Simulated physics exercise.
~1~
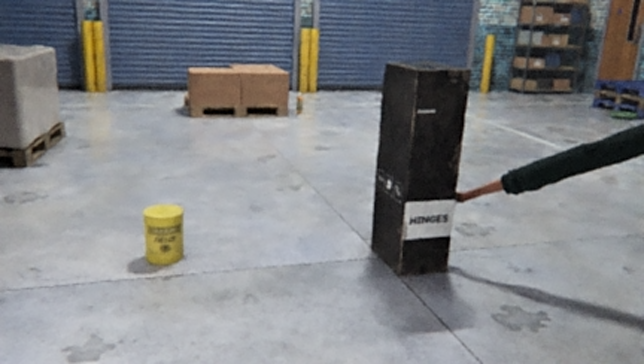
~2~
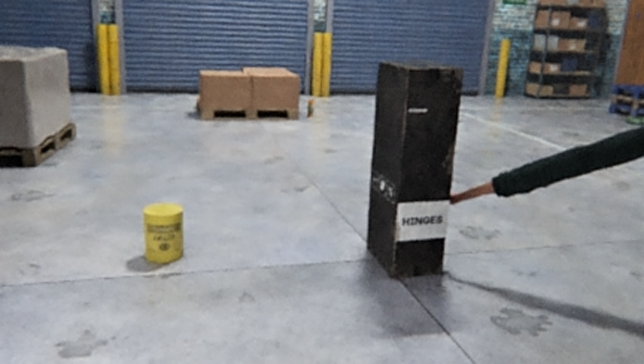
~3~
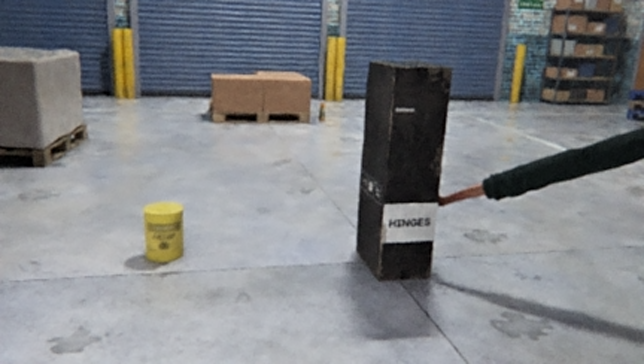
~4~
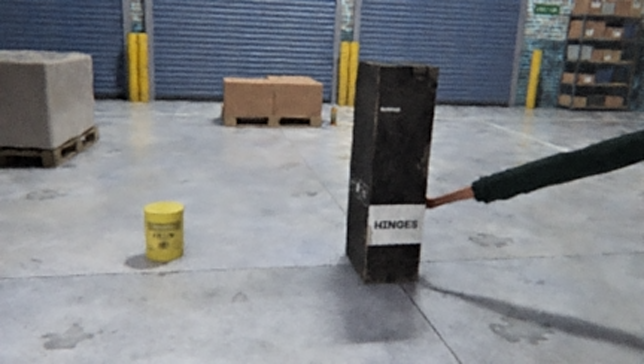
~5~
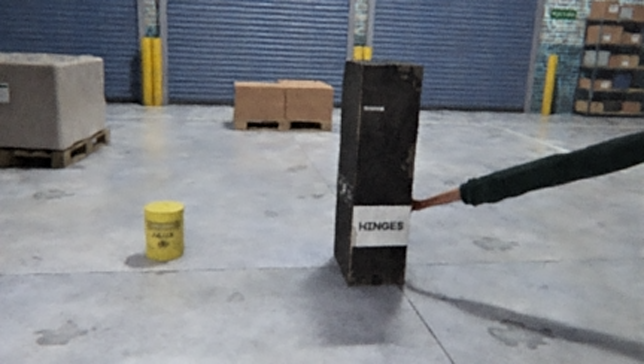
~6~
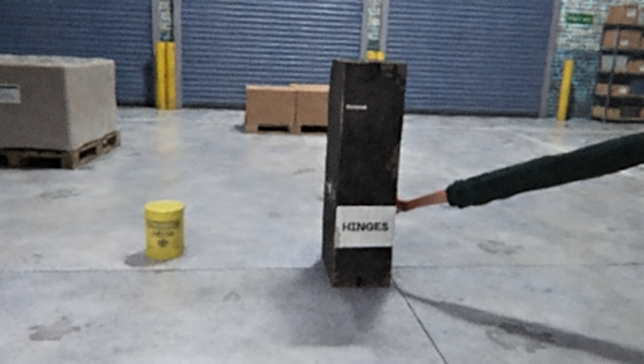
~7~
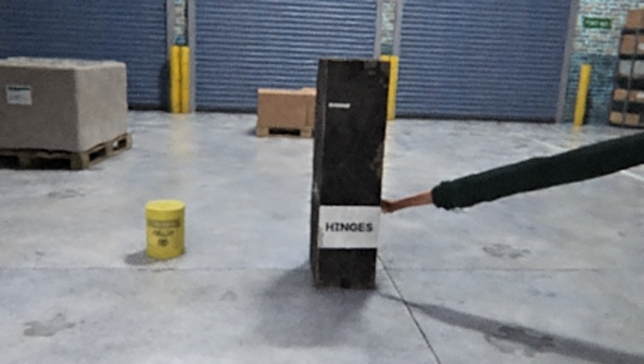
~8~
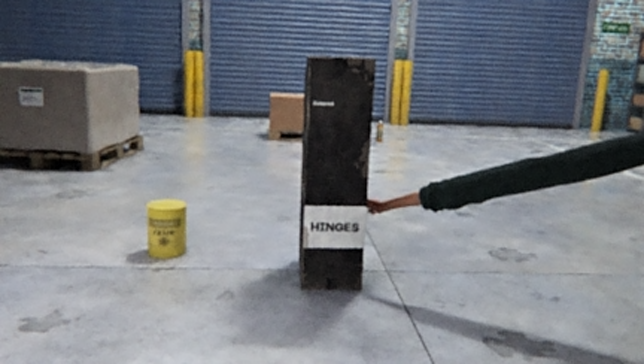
At the start, a tall black box labelled "HINGES" stands upright on a level warehouse floor, with a small closed yellow pail to its left. An arm in a dark sleeve reaches in from the right, its fingers against the lower part of the box. The hand pushes slowly, and the box slides left bit by bit without tipping, while the view drifts slightly sideways. The pail stays in its place as the gap between the two narrows. By the end, the box has shifted noticeably but still stands upright, well short of the untouched pail.
